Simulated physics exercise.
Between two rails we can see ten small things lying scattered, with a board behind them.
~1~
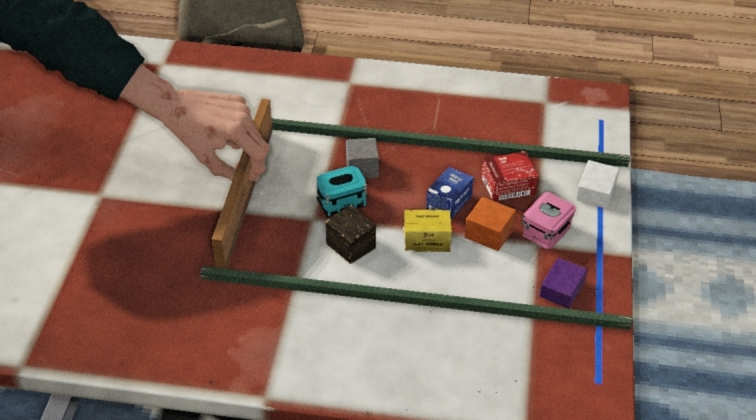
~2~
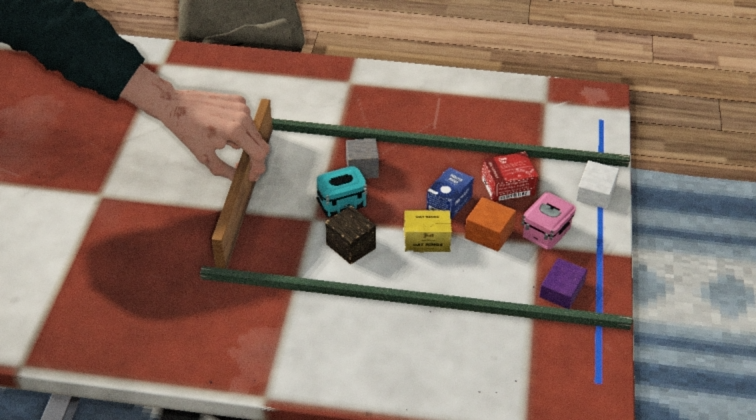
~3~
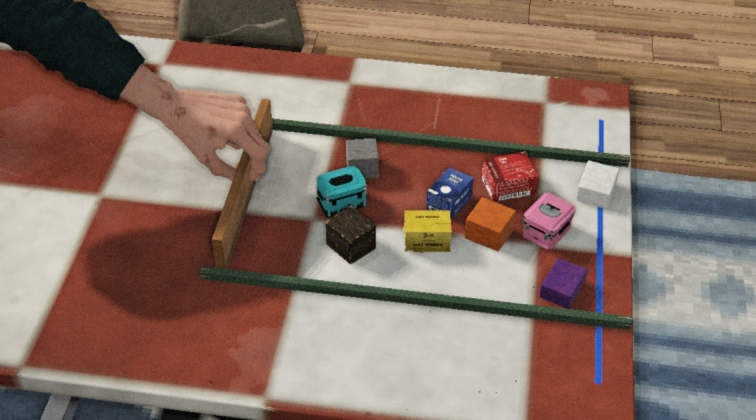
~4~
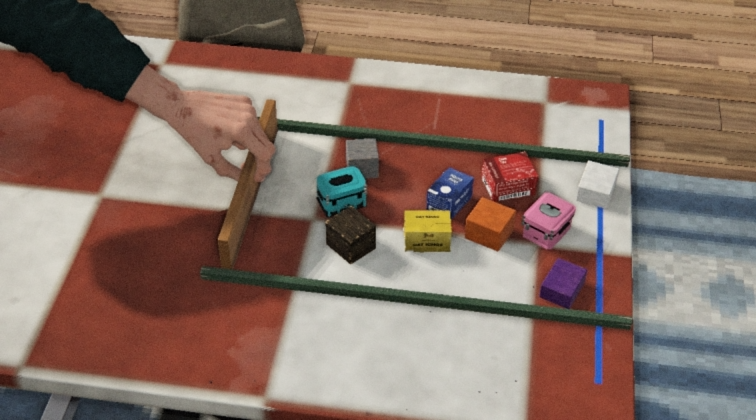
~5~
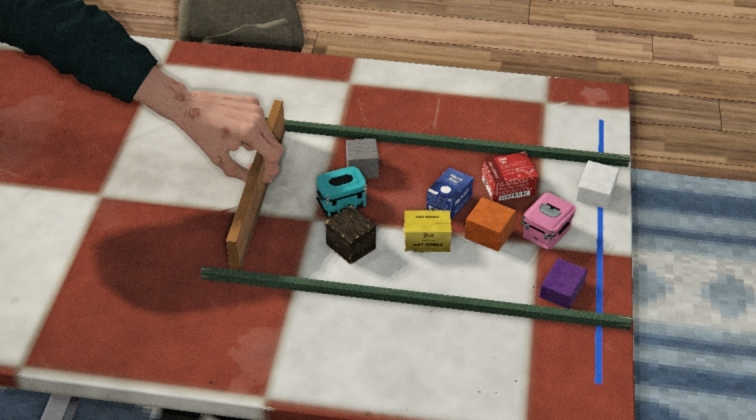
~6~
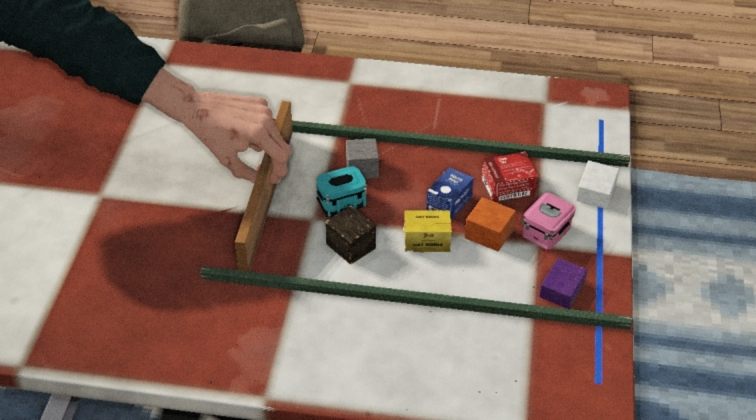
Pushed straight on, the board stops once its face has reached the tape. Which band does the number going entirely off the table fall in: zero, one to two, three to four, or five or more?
You'd see five or more of the bits go off the end there.
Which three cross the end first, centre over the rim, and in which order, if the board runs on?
Earliest first: The white block, the pink case, the red box.
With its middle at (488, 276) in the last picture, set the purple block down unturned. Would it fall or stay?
From that start the object does not stay.
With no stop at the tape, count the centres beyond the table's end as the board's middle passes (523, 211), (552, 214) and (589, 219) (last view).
Respectively, 1, 3 and 7.
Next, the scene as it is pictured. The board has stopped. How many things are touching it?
It is in contact with 3.
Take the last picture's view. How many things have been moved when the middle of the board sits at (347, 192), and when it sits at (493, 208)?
Tally: 3; 9.
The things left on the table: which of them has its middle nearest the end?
Result: Turquoise case.
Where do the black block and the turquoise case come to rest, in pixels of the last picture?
Final pixels, roughly: (619, 283) for the first, (625, 230) for the other.
Early on, none off yet; white block at rest near (598, 185); purple block at rest near (563, 283); pink case at rest near (548, 222).
Finally, the number that fall off is five or more; lost, yellow box, blue box, orange block, red box, pink case, purple block and white block.
